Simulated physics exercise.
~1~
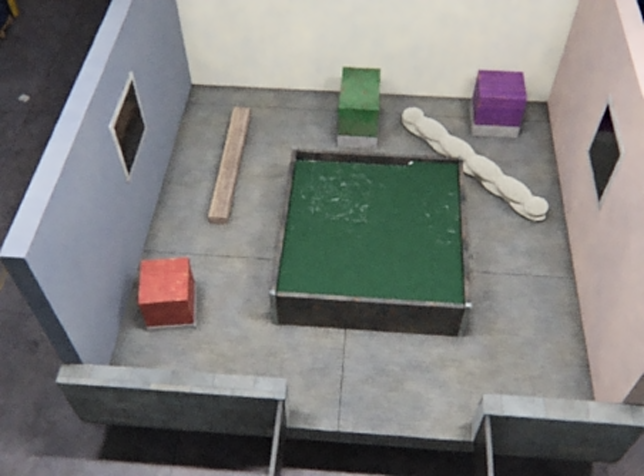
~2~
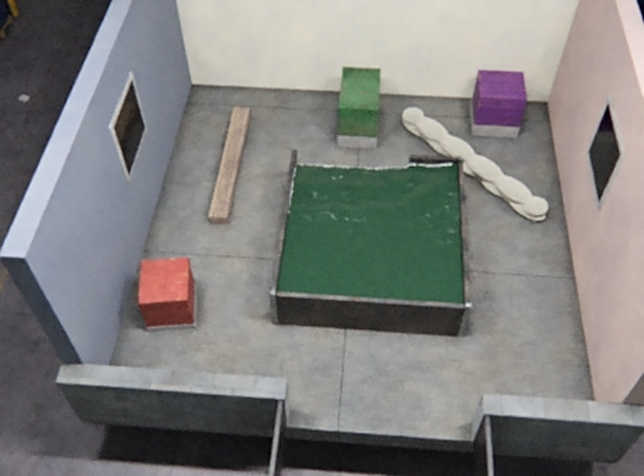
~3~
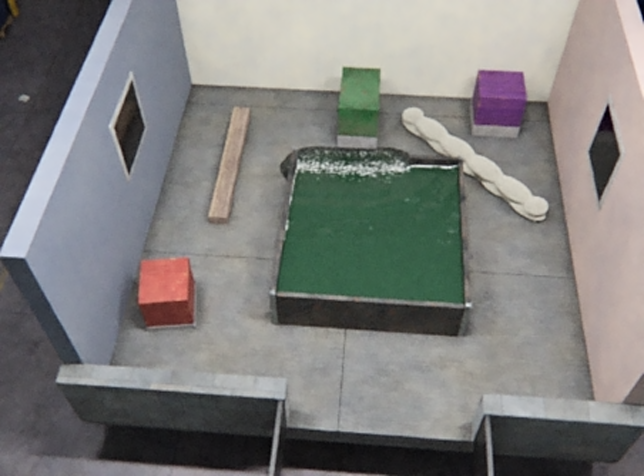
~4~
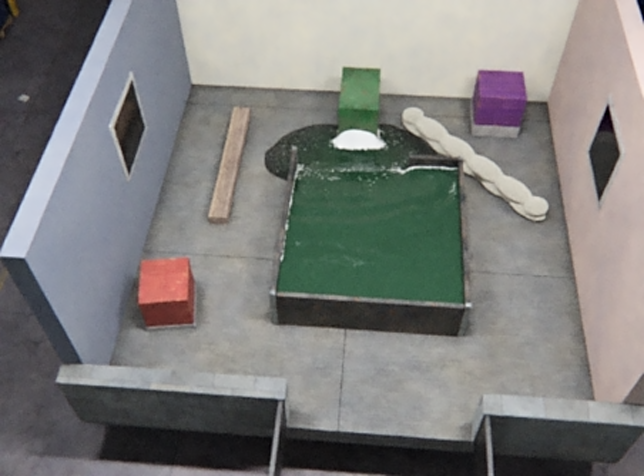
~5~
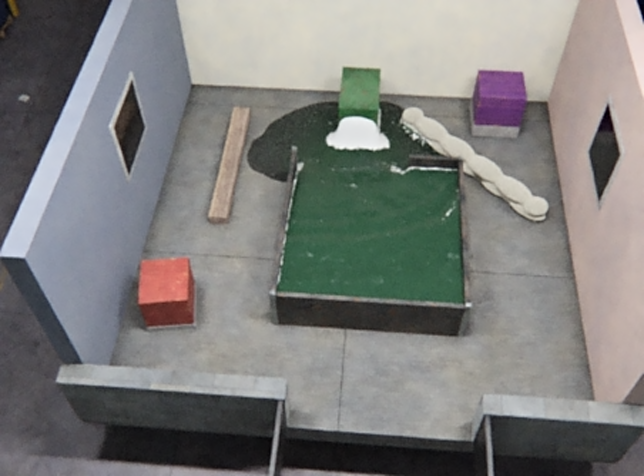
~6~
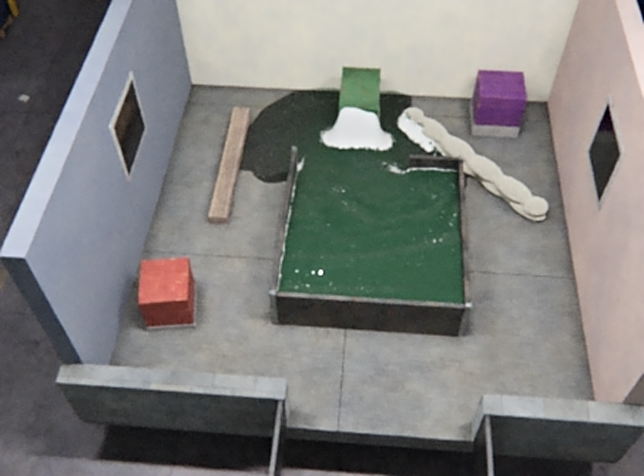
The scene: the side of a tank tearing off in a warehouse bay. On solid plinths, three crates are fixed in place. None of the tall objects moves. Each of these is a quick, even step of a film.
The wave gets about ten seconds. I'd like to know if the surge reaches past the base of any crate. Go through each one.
One by one: The red crate will be reached by the flood; the purple crate will be out of the flood; the green crate will be reached by the flood.
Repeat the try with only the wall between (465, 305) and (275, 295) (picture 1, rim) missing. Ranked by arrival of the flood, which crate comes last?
Answer: The one in green.
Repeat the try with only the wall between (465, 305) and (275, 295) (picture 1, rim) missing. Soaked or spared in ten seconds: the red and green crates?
In short: Red gets drenched; green stays untouched.
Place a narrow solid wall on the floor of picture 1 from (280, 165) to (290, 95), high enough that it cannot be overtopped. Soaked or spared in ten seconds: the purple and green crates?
Long story short, the purple crate is inundated but the green crate is inundated.
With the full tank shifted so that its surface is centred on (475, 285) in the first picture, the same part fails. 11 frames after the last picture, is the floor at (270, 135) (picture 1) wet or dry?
My call is that the spot is drenched.
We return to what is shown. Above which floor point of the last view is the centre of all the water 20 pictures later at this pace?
Centre of the water: Near (342, 186).
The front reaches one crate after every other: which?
The red-painted one, as I see it.
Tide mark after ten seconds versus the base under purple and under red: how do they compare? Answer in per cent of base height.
Taking them in the order asked, 80 percent and 280 percent.
A moment on, water covers 25 % of the floor; the red crate not reached, the purple crate water round its plinth, the green crate water round its plinth.
Next, water covers 40 % of the floor; the red crate not reached, the purple crate water round its plinth, the green crate water round its plinth.
Then, water covers 70 % of the floor; the red crate water round its plinth, the purple crate water round its plinth, the green crate water round its plinth.
Later, water covers 95 % of the floor; the red crate water round its plinth, the purple crate water round its plinth, the green crate water round its plinth.
In the end, water covers 95 % of the floor; the red crate was topped, the purple crate stayed above the water, the green crate was topped.
